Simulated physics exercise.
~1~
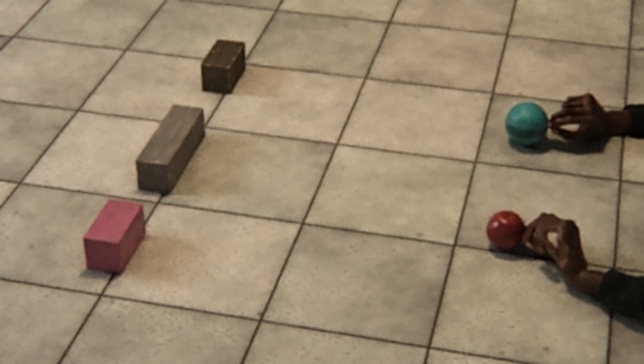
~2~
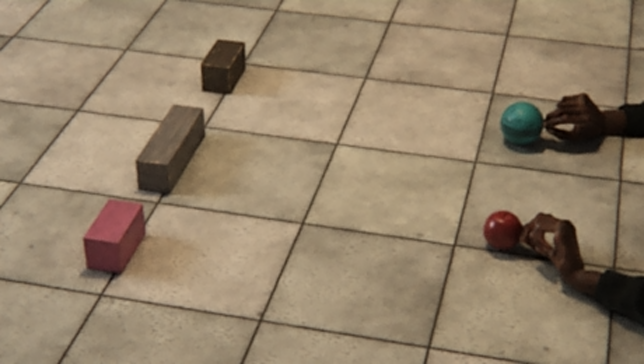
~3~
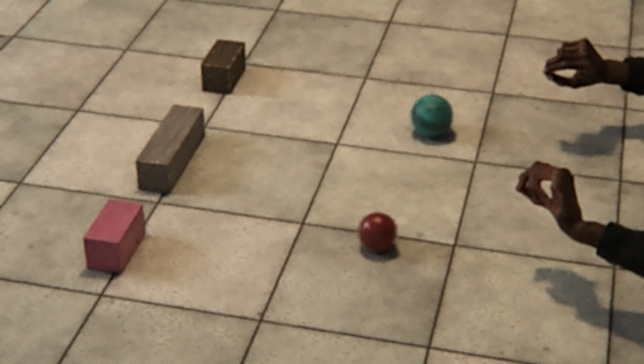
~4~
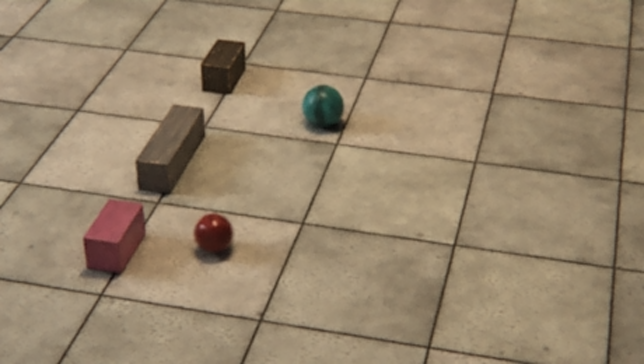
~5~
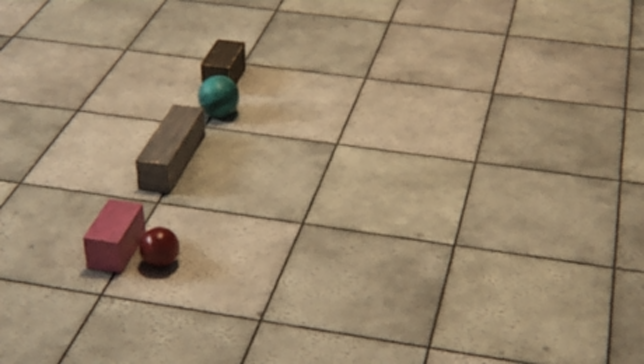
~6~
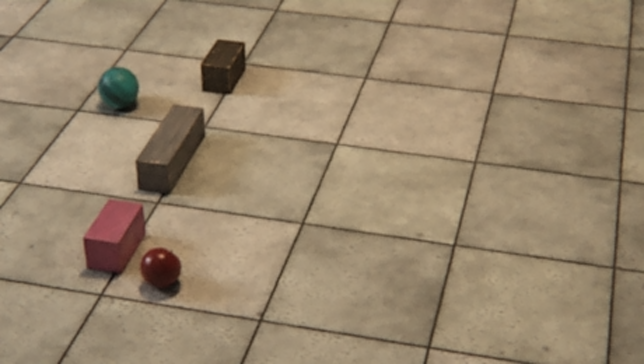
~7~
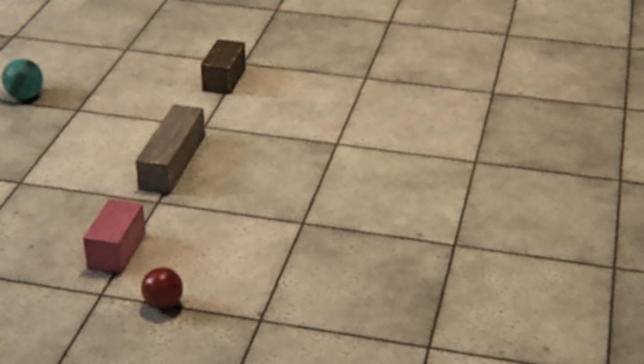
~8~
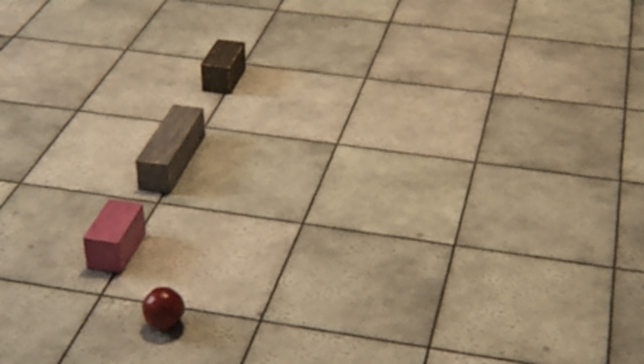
Two hands release balls leftward; the turquoise passes between blocks, the red hits one.
